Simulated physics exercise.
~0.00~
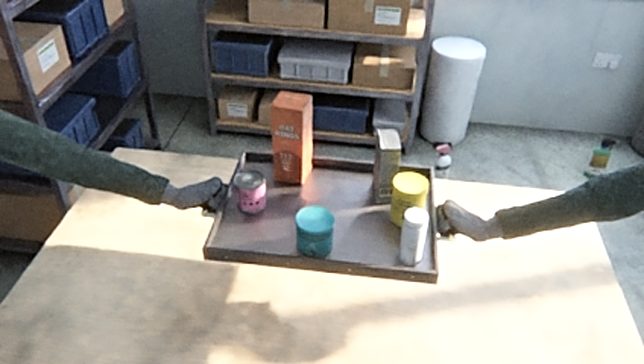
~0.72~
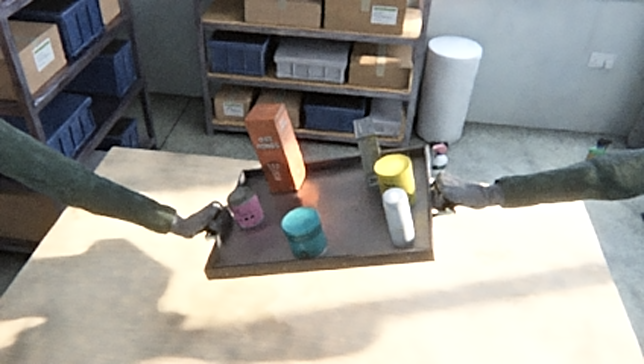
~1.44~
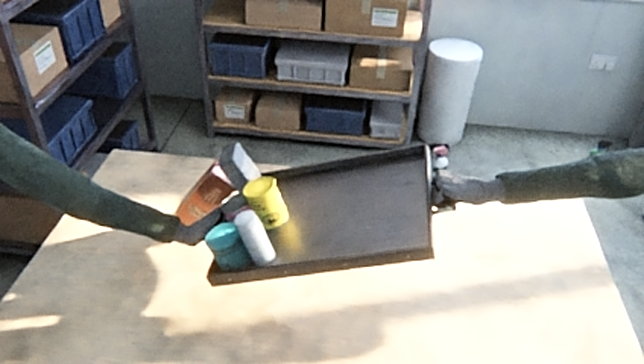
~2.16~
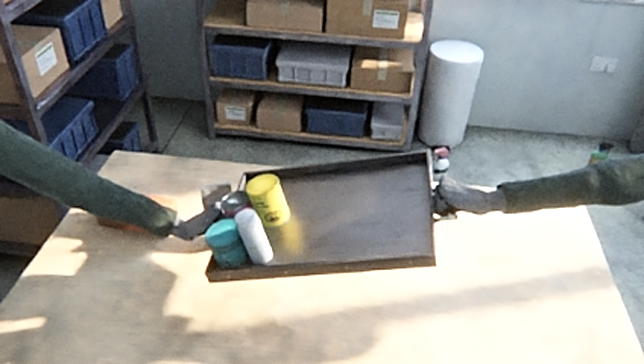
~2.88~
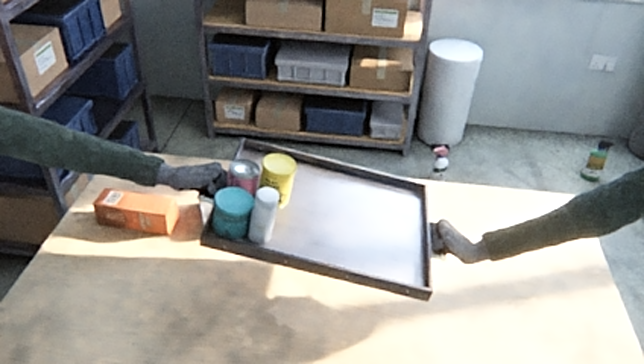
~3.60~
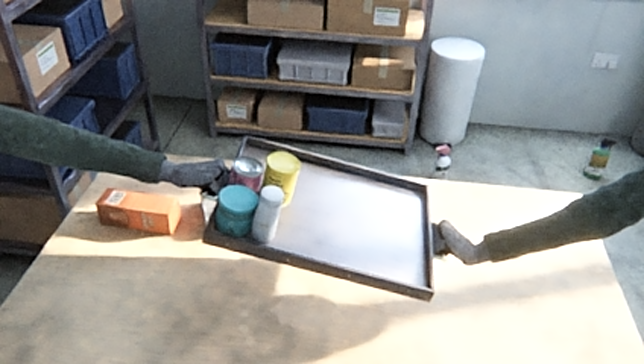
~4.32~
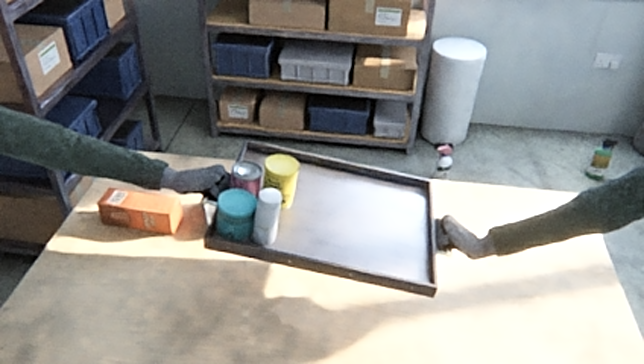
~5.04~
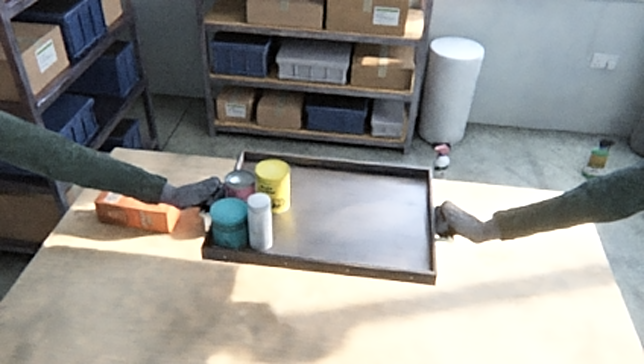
An orange carton slid off the left end of a tray as two hands tipped it that way, and a grey packet followed; the tins and white shaker bunched up at the left, staying aboard when the tray was levelled.
